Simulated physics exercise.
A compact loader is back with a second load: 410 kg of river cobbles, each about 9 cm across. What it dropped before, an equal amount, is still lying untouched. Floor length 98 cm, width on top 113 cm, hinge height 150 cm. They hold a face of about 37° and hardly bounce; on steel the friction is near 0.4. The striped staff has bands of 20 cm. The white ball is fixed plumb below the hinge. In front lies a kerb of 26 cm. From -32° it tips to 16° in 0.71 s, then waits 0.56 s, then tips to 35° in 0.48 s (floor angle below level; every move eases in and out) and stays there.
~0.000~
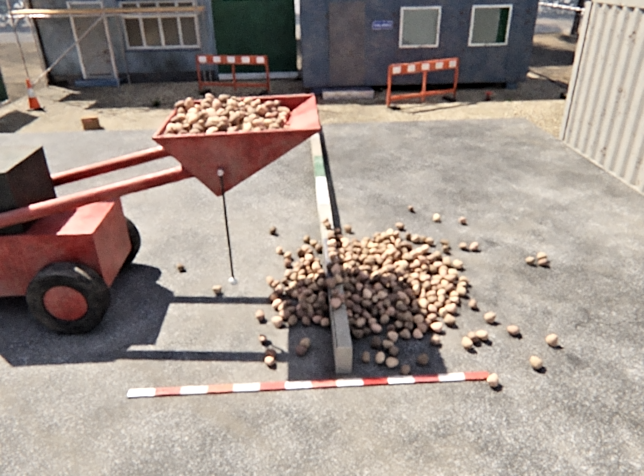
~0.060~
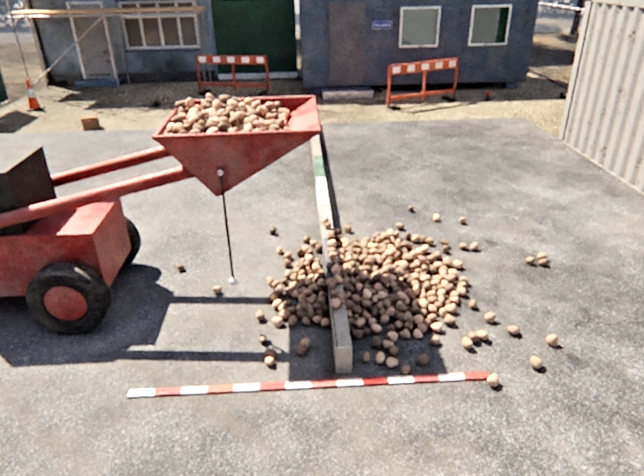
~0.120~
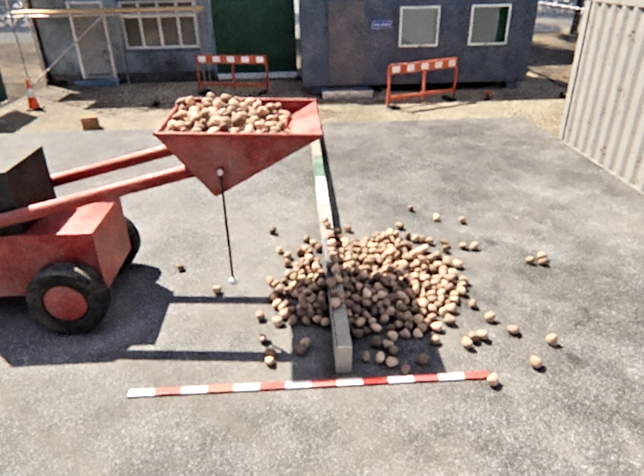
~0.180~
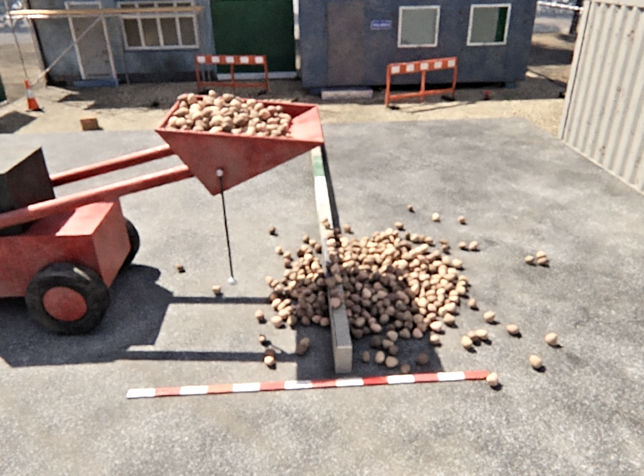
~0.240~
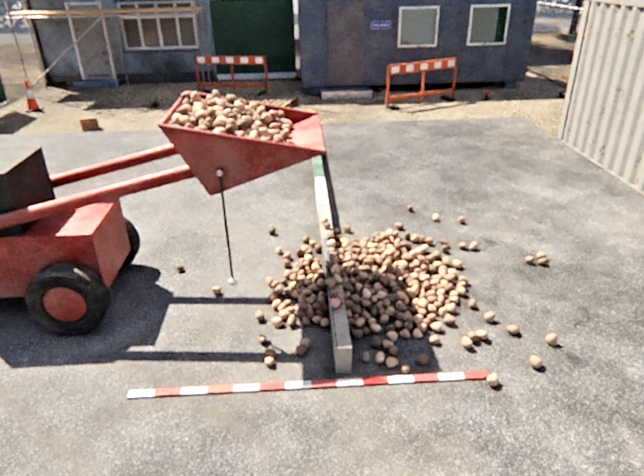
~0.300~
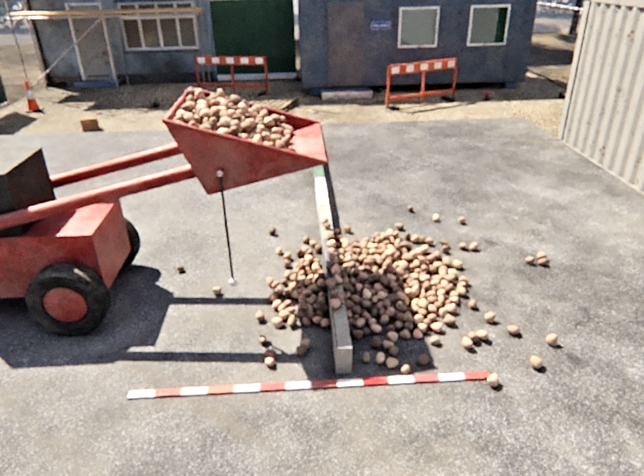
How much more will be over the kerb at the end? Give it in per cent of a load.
Close to 78 parts in a hundred.
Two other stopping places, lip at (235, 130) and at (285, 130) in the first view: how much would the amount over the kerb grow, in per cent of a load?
Near 0 per cent from the first place, 25 from the second.
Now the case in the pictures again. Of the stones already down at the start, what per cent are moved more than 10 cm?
Roughly 5 per cent of them.
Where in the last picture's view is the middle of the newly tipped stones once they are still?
Near (361, 271).
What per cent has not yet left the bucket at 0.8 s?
It holds some 100 per cent.
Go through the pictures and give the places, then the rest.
In the first picture, the bucket is at -32°, its lip at (320, 130); the top of the load is at (215, 104). The earlier load is highest near (335, 270), 30 cm above ground level, 22 % on this side of the kerb, 78 % over the kerb.
The second picture shows lip at (321, 131), floor tilted -31°, highest stones at (215, 104); the stones move at 0.1 m/s on average.
The third picture shows lip at (322, 136), floor tilted -28°, highest stones at (210, 102); the stones move at 0.2 m/s on average.
The fourth picture shows lip at (324, 143), floor tilted -24°, highest stones at (209, 102); the stones move at 0.3 m/s on average.
In the fifth picture, the bucket is at -19°, its lip at (325, 152); the top of the load is at (203, 100); the stones move at 0.4 m/s on average.
In the sixth picture, the bucket is at -14°, its lip at (327, 162); the top of the load is at (203, 99); the stones move at 0.4 m/s on average.
After 0.5 s the floor is at 8°; in per cent of one load, 100 in the bucket, 22 on this side of the kerb, 78 over the kerb; the foremost stones are at (509, 268).
After 0.8 s the floor is at 16°; in per cent of one load, 100 in the bucket, 22 on this side of the kerb, 78 over the kerb; the foremost stones are at (509, 268).
After 2.2 s the floor is at 35°; in per cent of one load, 9 in the bucket, 56 on this side of the kerb, 135 over the kerb; the foremost stones are at (509, 268).
After 4.8 s the floor is at 35°; in per cent of one load, 0 in the bucket, 45 on this side of the kerb, 155 over the kerb; the foremost stones are at (513, 270). Net gain over the kerb, 78.
